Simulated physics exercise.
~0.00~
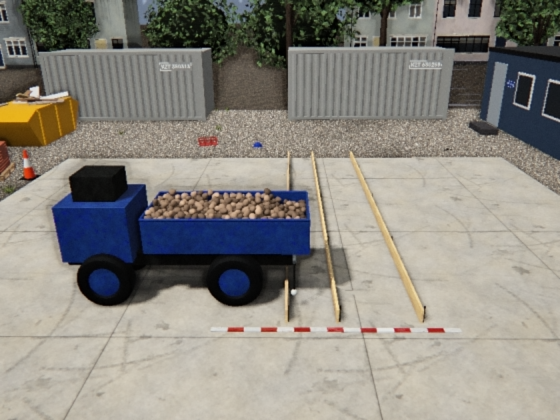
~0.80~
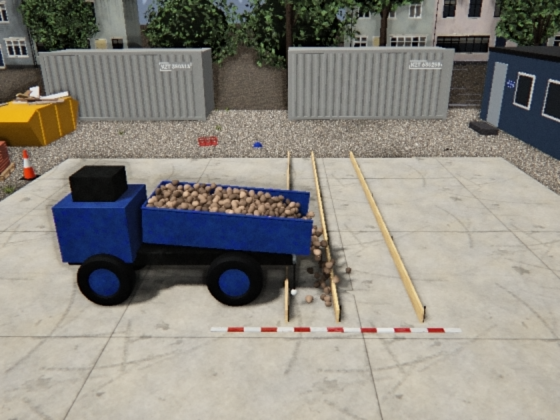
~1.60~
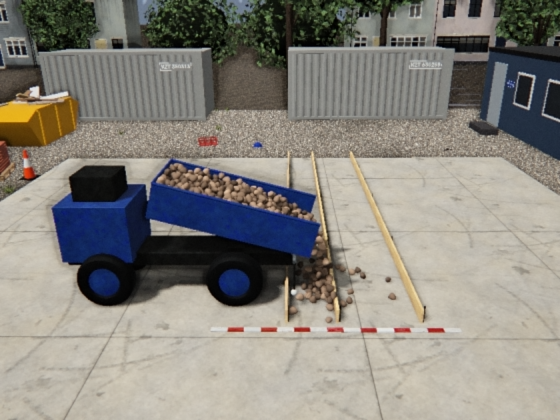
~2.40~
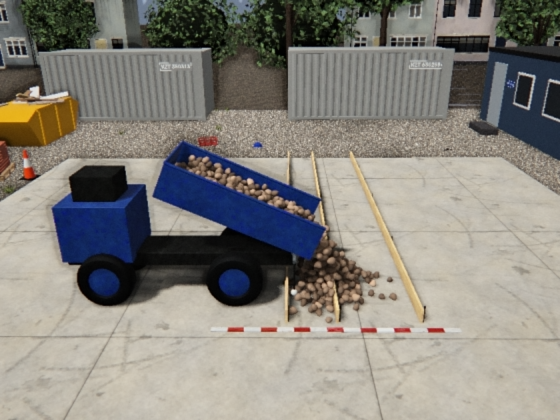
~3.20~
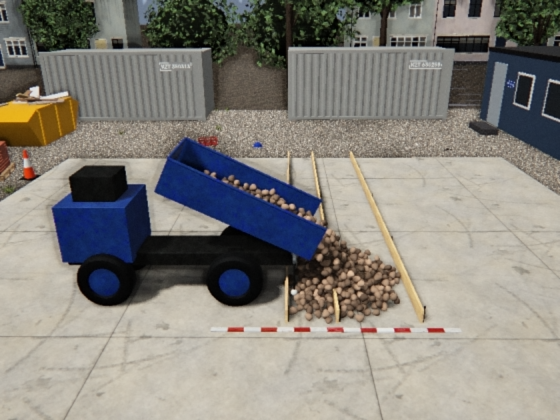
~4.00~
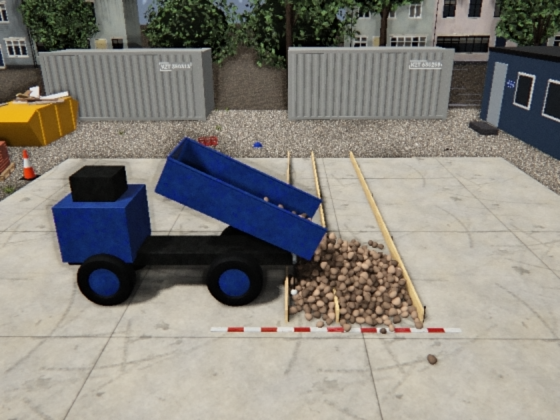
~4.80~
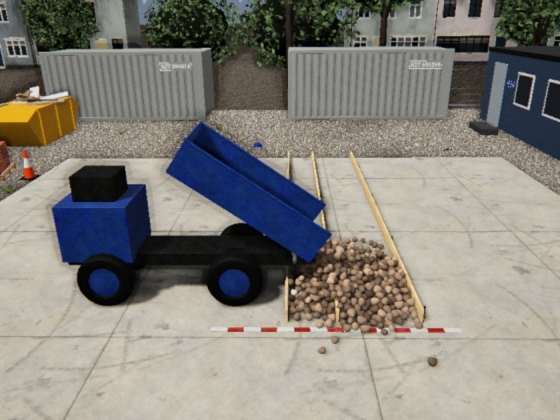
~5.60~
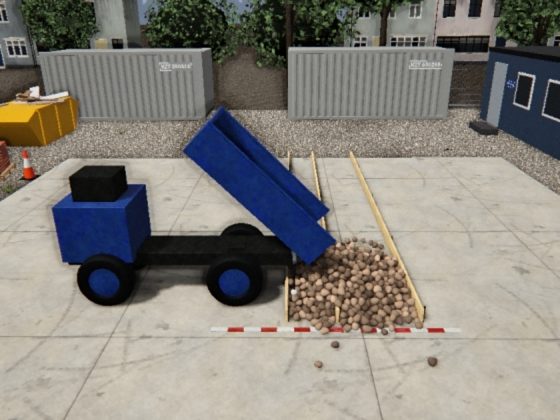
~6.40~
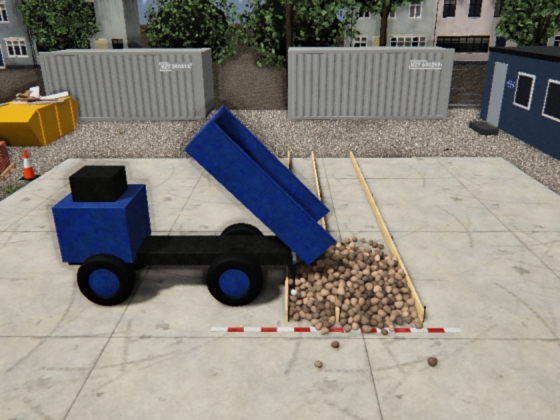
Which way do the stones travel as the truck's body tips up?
They move to the right, sliding out of the body and piling up between the boards.
Blue tipper truck raising its body in two stages, spilling rounded stones between wooden boards until empty, then holding still.
